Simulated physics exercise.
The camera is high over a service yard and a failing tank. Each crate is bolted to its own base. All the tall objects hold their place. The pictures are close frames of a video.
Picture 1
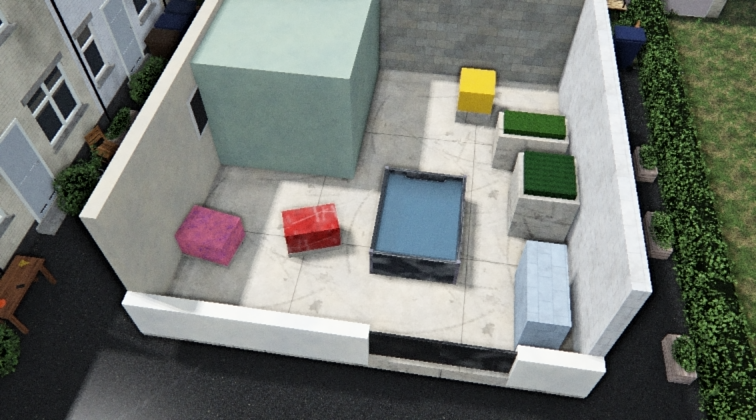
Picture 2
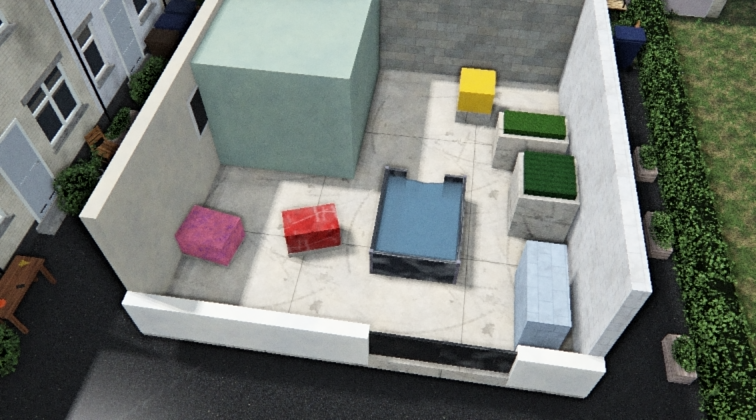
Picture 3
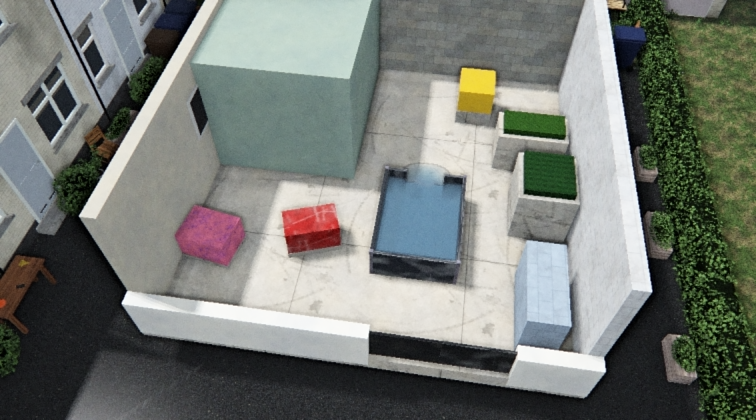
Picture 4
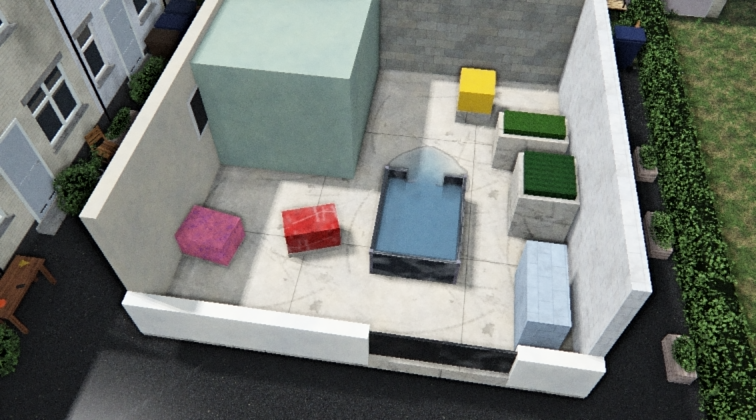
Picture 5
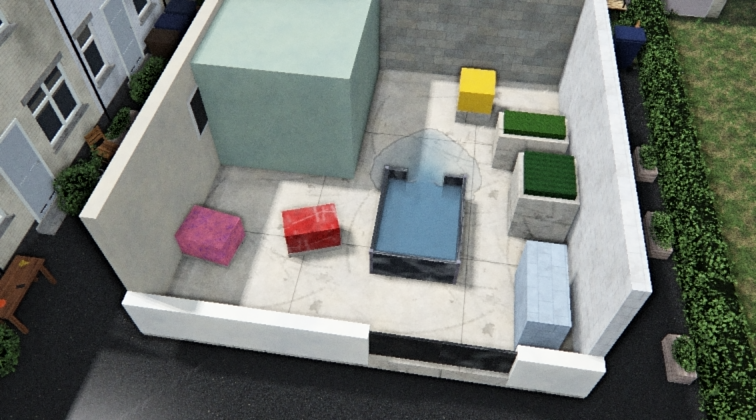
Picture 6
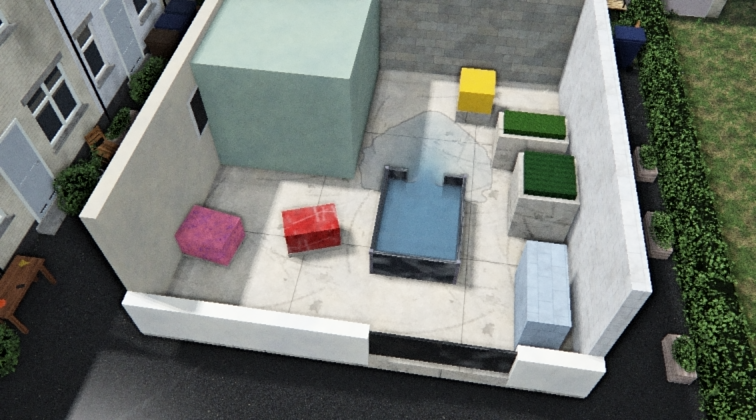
Water in the open, dark-walled tank poured out through a gap on its far side, then spread in a thin, widening sheet across the pale yard floor toward the back wall.
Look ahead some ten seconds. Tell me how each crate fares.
One by one: The pink crate stays dry; the yellow crate stays dry; the red crate stays dry.
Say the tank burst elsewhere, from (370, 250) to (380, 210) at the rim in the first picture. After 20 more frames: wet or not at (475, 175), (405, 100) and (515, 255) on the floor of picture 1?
In that order: Not flooded, awash, dry.
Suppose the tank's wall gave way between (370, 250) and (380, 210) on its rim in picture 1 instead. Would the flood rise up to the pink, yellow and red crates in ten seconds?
Pink crate is wetted; yellow crate keeps dry; red crate is topped.
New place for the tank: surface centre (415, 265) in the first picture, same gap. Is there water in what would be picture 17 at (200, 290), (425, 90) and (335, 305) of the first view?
In that order: Clear, under water, no water.
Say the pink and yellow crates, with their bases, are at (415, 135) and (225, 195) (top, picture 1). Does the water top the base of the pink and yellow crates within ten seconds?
My reading: The pink one is soaked, the yellow one escapes it.
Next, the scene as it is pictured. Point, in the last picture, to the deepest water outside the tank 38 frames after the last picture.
Around (542, 148).
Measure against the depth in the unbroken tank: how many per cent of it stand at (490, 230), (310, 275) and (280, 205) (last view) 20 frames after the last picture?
In turn 0, 0 and 0 in a hundred.
A moment on, water covers 25 % of the floor; the pink crate not reached, the yellow crate water round its plinth, the red crate not reached.
Next, water covers 35 % of the floor; the pink crate not reached, the yellow crate water round its plinth, the red crate not reached.
Then, water covers 40 % of the floor; the pink crate not reached, the yellow crate water round its plinth, the red crate not reached.
Later, water covers 45 % of the floor; the pink crate not reached, the yellow crate water round its plinth, the red crate water round its plinth.
In the end, water covers 65 % of the floor; the pink crate stayed above the water, the yellow crate stayed above the water, the red crate stayed above the water.
